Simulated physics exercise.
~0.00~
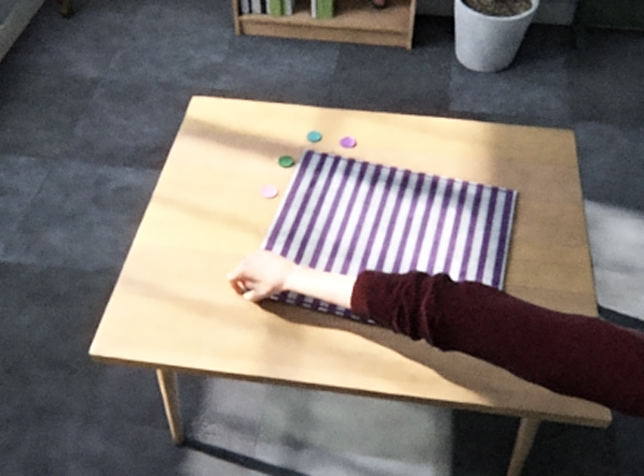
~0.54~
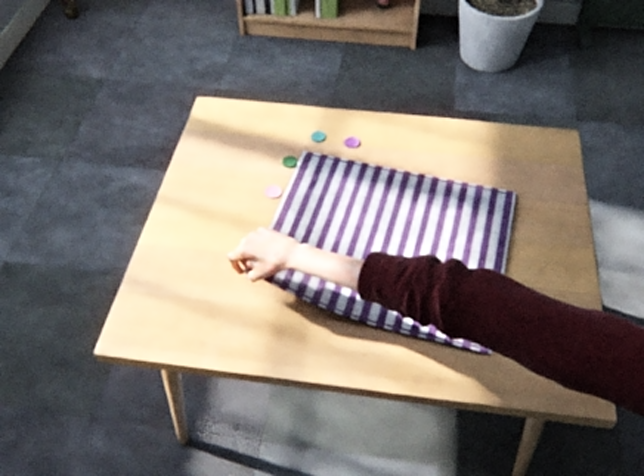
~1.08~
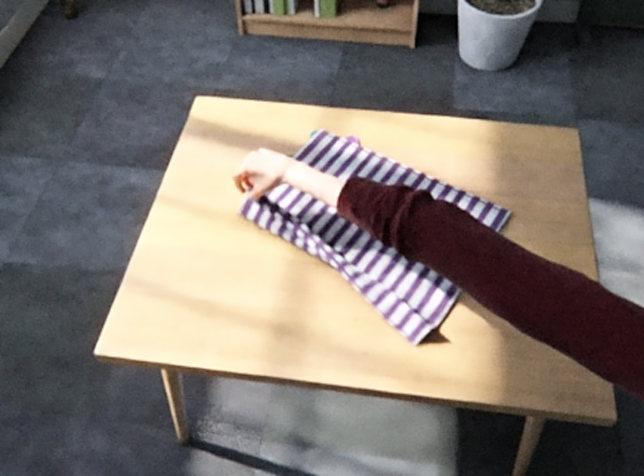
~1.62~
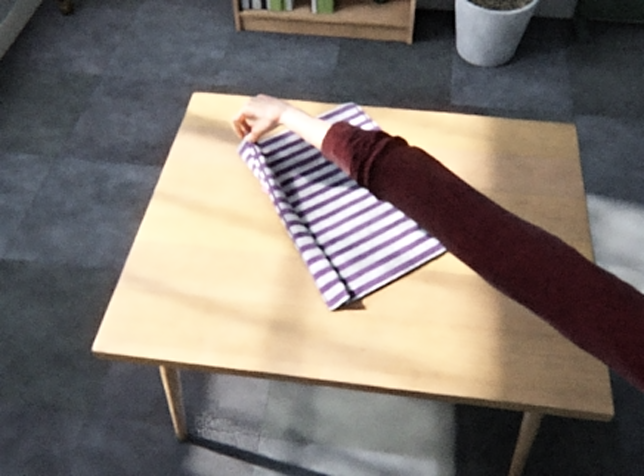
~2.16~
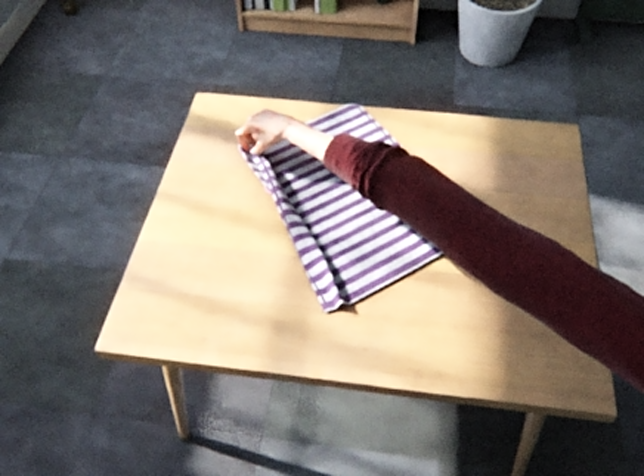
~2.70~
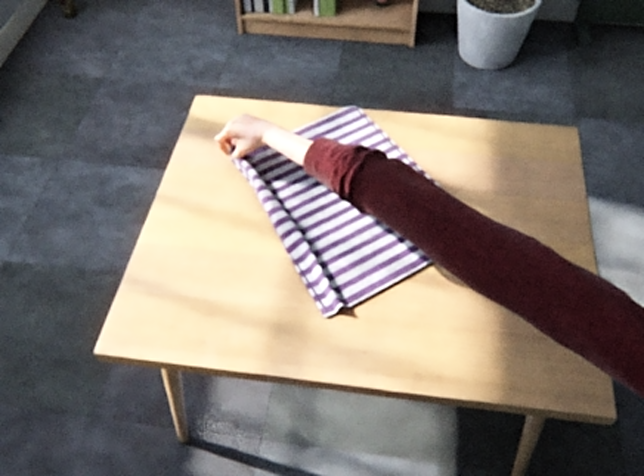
On a wooden table, a hand dragging and folding a striped purple-and-white napkin up and left until it covers four small discs.
